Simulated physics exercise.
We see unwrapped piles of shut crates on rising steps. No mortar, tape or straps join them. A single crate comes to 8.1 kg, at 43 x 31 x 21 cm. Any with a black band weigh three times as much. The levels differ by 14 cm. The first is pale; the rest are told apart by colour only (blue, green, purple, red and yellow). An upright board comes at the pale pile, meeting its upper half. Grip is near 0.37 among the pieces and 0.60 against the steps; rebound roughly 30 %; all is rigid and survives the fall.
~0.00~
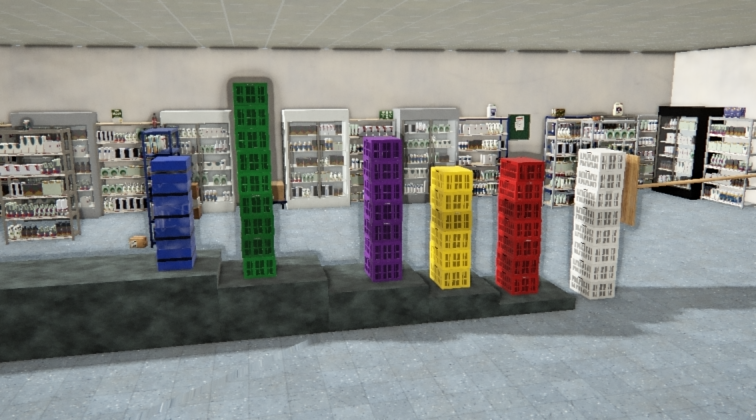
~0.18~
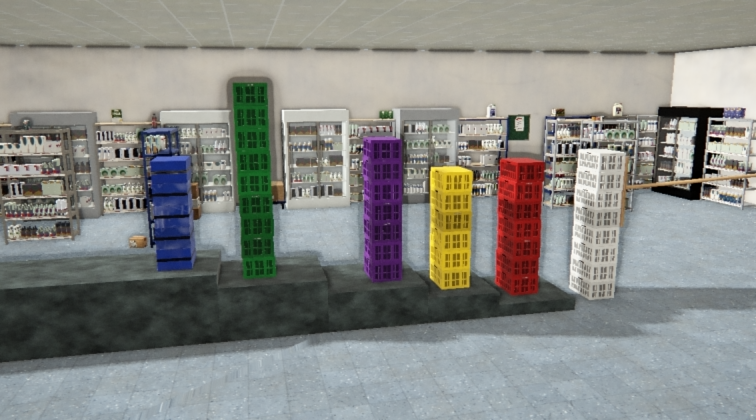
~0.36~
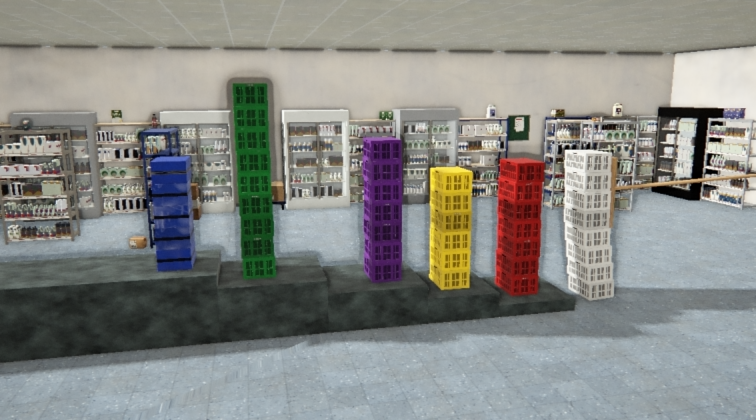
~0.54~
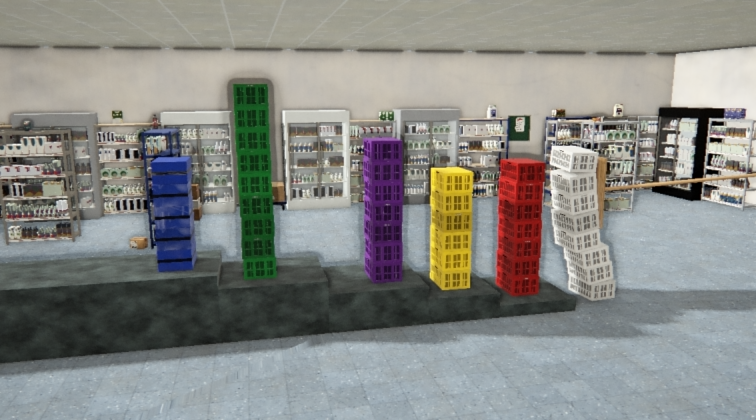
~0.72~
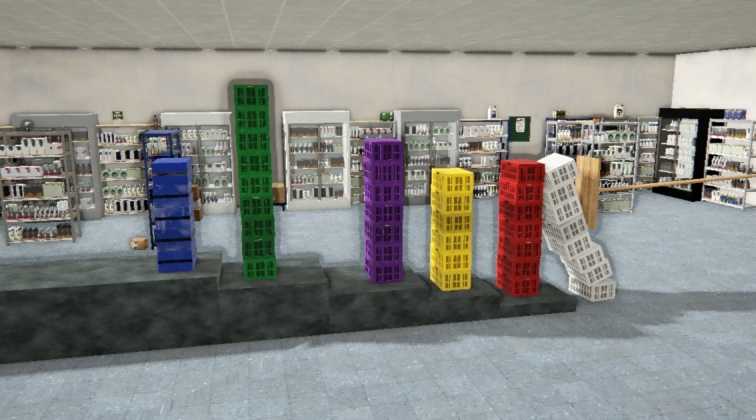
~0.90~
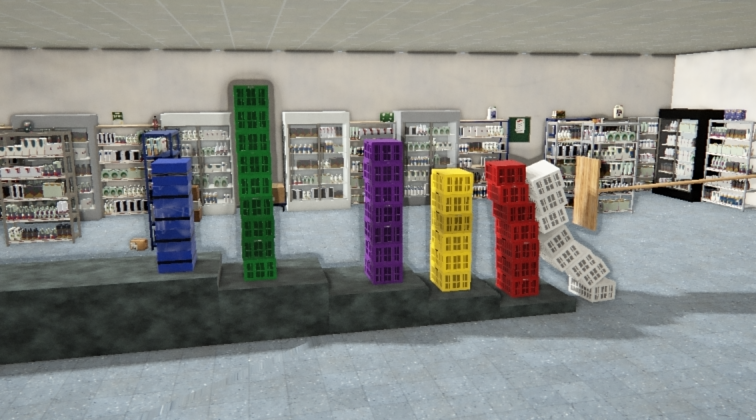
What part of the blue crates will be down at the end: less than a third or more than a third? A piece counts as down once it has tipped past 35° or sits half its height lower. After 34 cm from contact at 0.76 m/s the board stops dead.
Ending down: Under a third.
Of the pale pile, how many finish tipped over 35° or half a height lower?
7 pale pieces.
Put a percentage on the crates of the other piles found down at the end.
Roughly 60 per cent of them.
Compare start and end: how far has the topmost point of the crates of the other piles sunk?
Some 45 cm lower.
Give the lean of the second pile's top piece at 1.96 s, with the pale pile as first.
About 30°.
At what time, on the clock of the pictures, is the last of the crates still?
Around 6.0 s.
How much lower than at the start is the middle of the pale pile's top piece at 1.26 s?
About 50 cm.
Around 1.26 s, 7 of the pale pile down; none of the 5 blue crates down (0 of 34 in all colours); top blue crate unmoved; top red crate tipped 20°.
Around 1.96 s, 7 of the pale pile down; none of the 5 blue crates down (7 of 34 in all colours); top blue crate unmoved; top red crate tipped 30°, 36 cm lower.
Around 3.86 s, 7 of the pale pile down; none of the 5 blue crates down (20 of 34 in all colours); top blue crate displaced 40 mm; top red crate tipped 39°, 49 cm lower.
Finally (6.0 s), 7 of the pale pile down; none of the 5 blue crates down (20 of 34 in all colours); top blue crate displaced 7 cm; top red crate tipped 39°, 49 cm lower. That is 0 per cent. Seen by the last camera, middles, top blue crate near (164, 172), top red crate near (413, 220).
